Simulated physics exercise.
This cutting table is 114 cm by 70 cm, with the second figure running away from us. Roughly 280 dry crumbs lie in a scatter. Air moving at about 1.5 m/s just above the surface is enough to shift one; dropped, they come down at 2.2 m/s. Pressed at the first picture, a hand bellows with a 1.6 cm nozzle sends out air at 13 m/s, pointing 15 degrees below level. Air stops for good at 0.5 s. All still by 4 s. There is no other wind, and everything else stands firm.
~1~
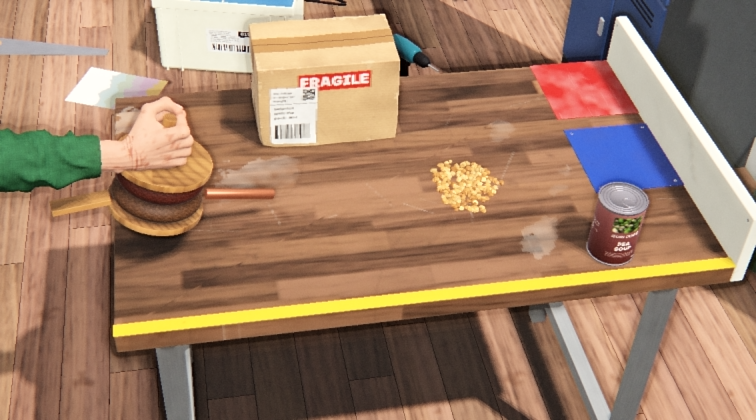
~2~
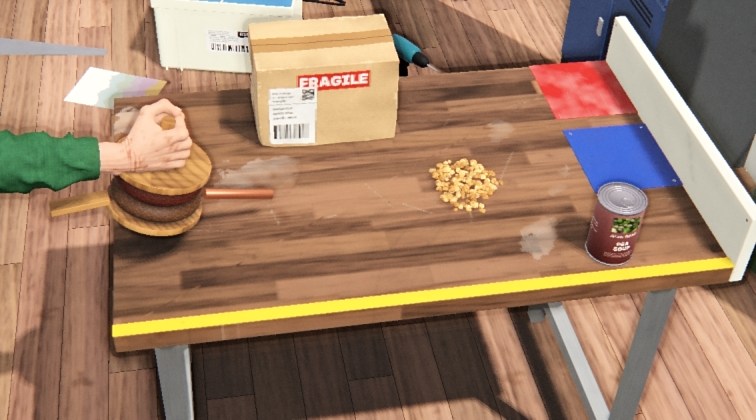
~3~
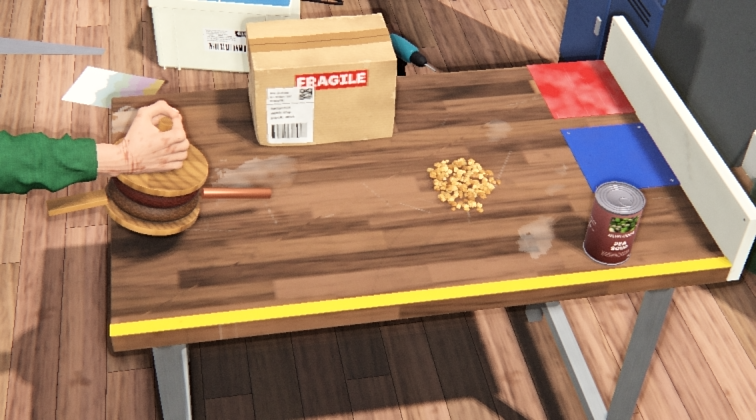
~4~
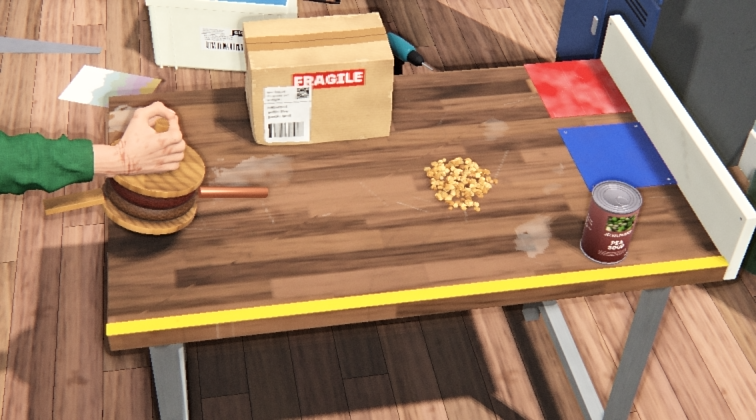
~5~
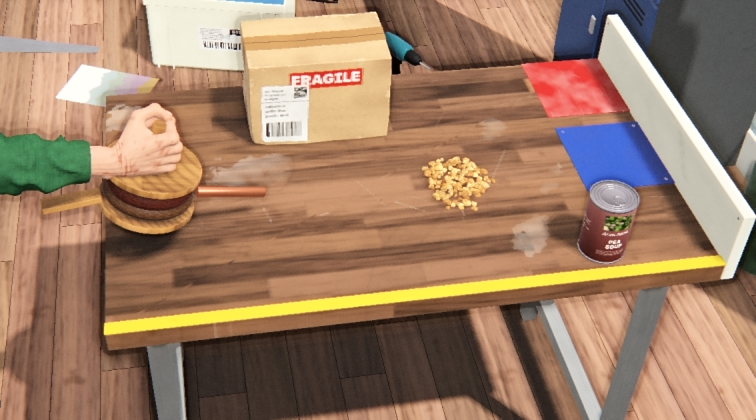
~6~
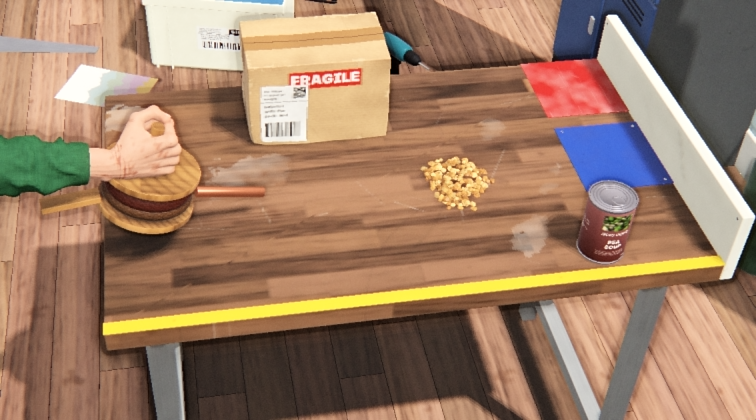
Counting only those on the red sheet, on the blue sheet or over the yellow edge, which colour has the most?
Blue has the most.
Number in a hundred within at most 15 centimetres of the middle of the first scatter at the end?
I'd put the share at around 0 percent.
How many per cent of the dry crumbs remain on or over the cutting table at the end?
Estimate: Close to 100 percent.
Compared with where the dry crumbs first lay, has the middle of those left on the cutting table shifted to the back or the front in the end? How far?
Shift toward the far edge, approx. 5 cm.
Then, 0.6 s after the last picture, 100 % are still on the top, 0 % are over the yellow edge, 62 % on the blue sheet and 6 % on the red sheet; the middle of those left on the top is near (617, 151).
Then, 1.0 s after the last picture, 100 % are still on the top, 0 % are over the yellow edge, 61 % on the blue sheet and 10 % on the red sheet; the middle of those left on the top is near (624, 150).
Then, 2.0 s after the last picture, 100 % are still on the top, 0 % are over the yellow edge, 61 % on the blue sheet and 10 % on the red sheet; the middle of those left on the top is near (624, 150).
Then, 3.8 s after the last picture, at the end, 0 % are over the yellow edge, 61 % on the blue sheet and 10 % on the red sheet; the middle of those left on the top is near (624, 150).
